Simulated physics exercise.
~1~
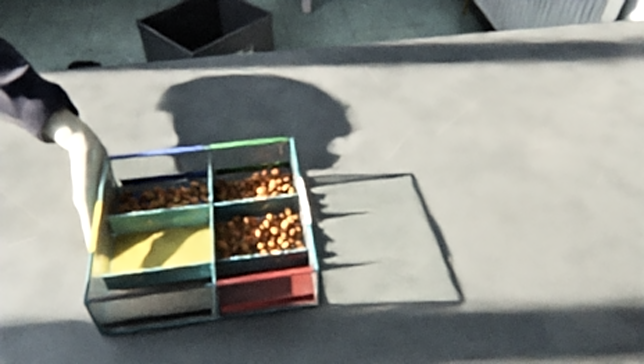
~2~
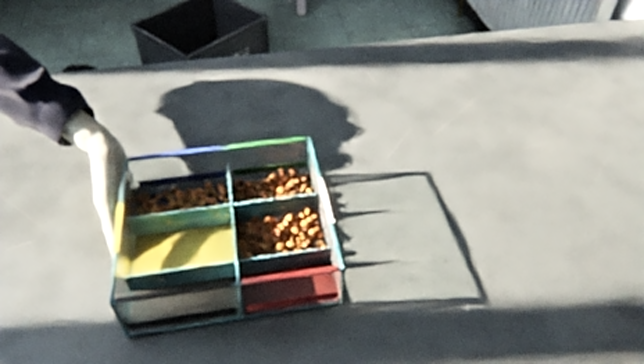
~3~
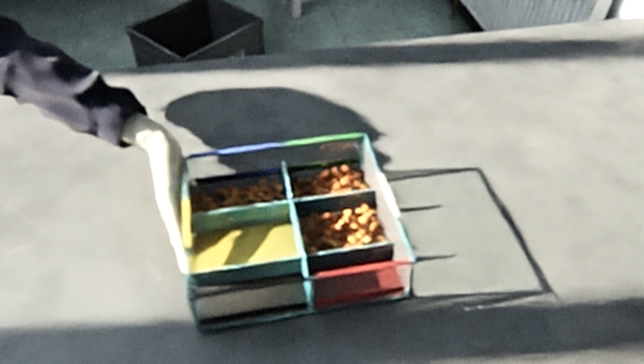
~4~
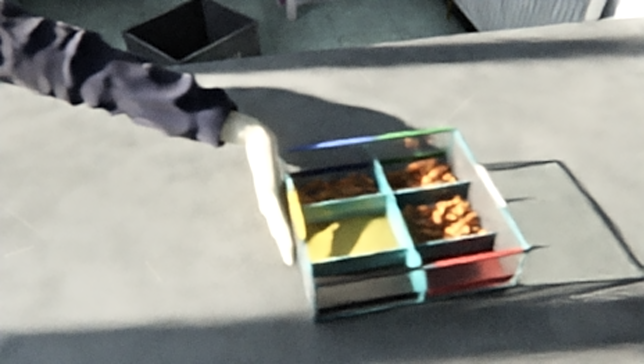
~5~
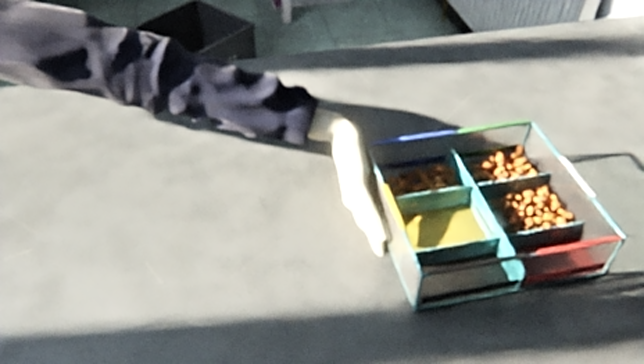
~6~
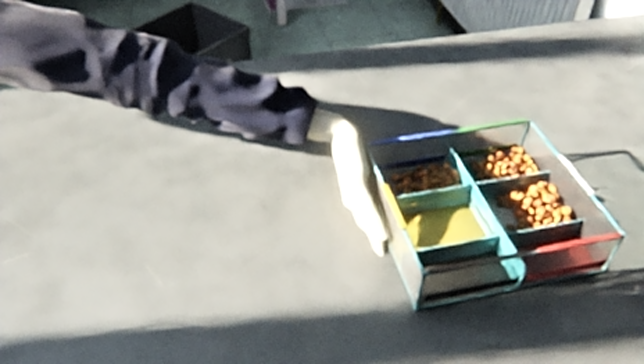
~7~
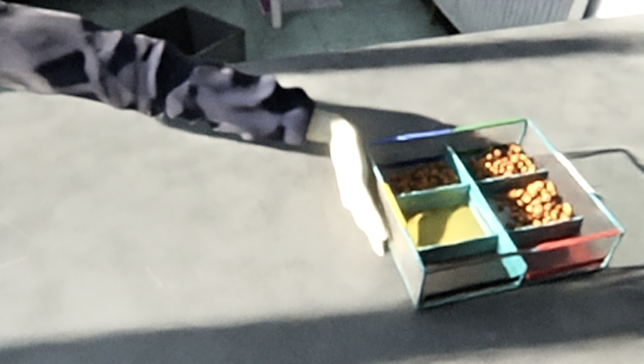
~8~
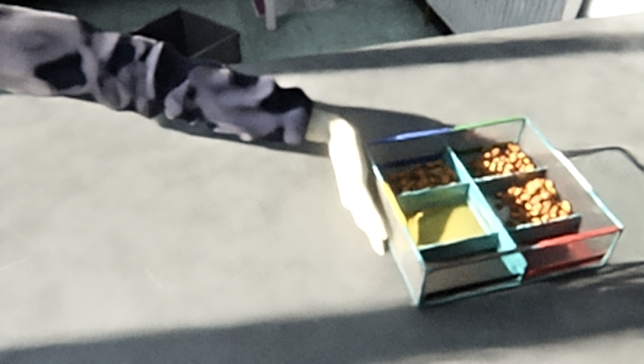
On a sunlit gray surface, with a dark open bin standing behind it, a divided tray with clear sides and colored edges holds small orange-brown pieces in some of its compartments. A pale hand at the end of a dark sleeve rests against its left side. The hand and tray move to the right, slowly at first and then faster, as more of the patterned sleeve comes into view. The tray then comes to a stop on the right, the hand still beside it. At the end it stays there, level, with the pieces still in their compartments.
